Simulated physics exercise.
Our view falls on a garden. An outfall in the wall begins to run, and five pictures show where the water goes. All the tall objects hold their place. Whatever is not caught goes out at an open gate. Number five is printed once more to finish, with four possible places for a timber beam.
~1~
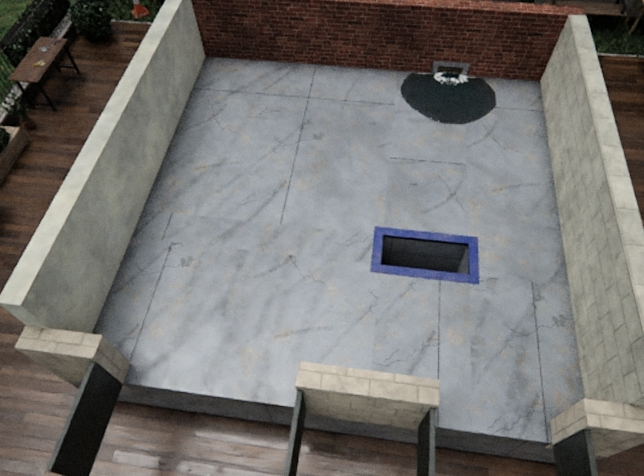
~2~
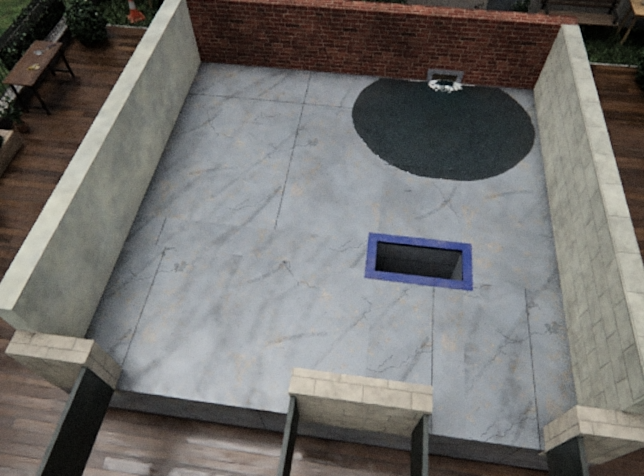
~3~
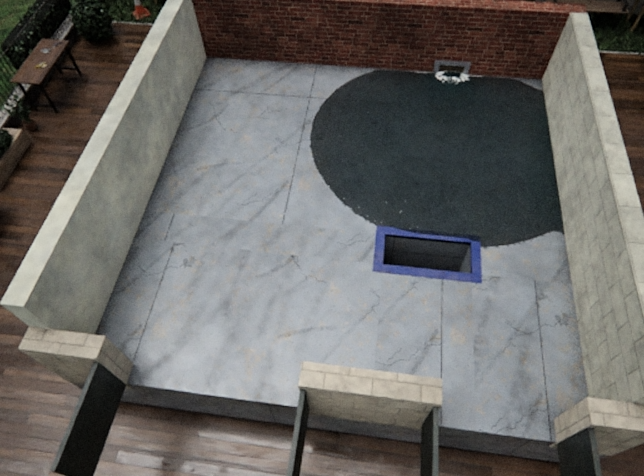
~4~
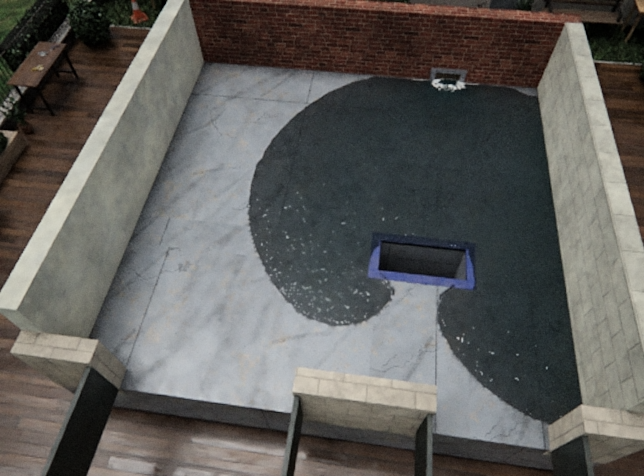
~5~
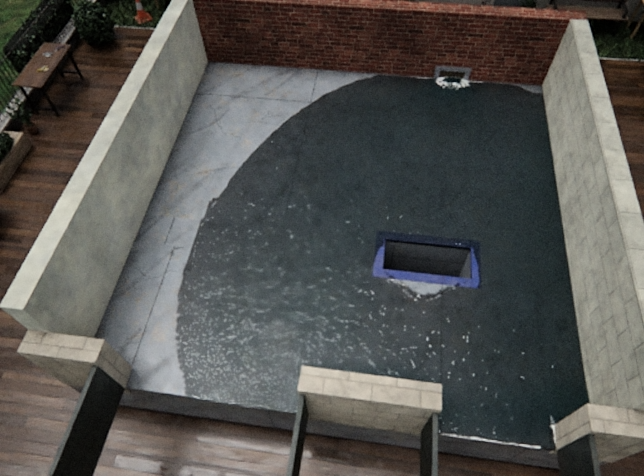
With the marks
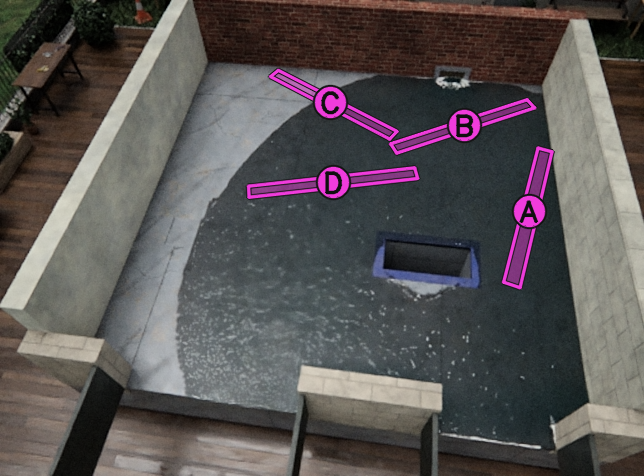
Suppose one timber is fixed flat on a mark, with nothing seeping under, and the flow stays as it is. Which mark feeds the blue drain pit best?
Go for A.
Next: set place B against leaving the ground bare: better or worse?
It is worse.
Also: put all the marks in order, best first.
The order is A, C, D, B.
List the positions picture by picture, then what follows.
In the first picture, outfall at (450, 69); blue drain pit at (425, 254); open gate at (487, 412); open gate at (216, 375); 4 % of the ground under water, visible out to (470, 117); blue drain pit still dry.
In the second picture, 15 % of the ground under water, visible out to (499, 172); blue drain pit still dry.
In the third picture, 32 % of the ground under water, visible out to (387, 225); blue drain pit still dry.
In the fourth picture, 51 % of the ground under water, visible out to (539, 363); blue drain pit taking water.
In the fifth picture, 68 % of the ground under water, visible out to (228, 317); blue drain pit taking water.
In magenta, A from (511, 284) to (545, 149); B from (393, 148) to (530, 103); C from (274, 73) to (393, 135); D from (248, 191) to (416, 173).
With A, about 54 % of the stream goes into the blue drain pit, about 46 % out by the gates.
With B, about 7 % of the stream goes into the blue drain pit, about 93 % out by the gates.
With C, about 38 % of the stream goes into the blue drain pit, about 60 % out by the gates.
With D, about 22 % of the stream goes into the blue drain pit, about 78 % out by the gates.
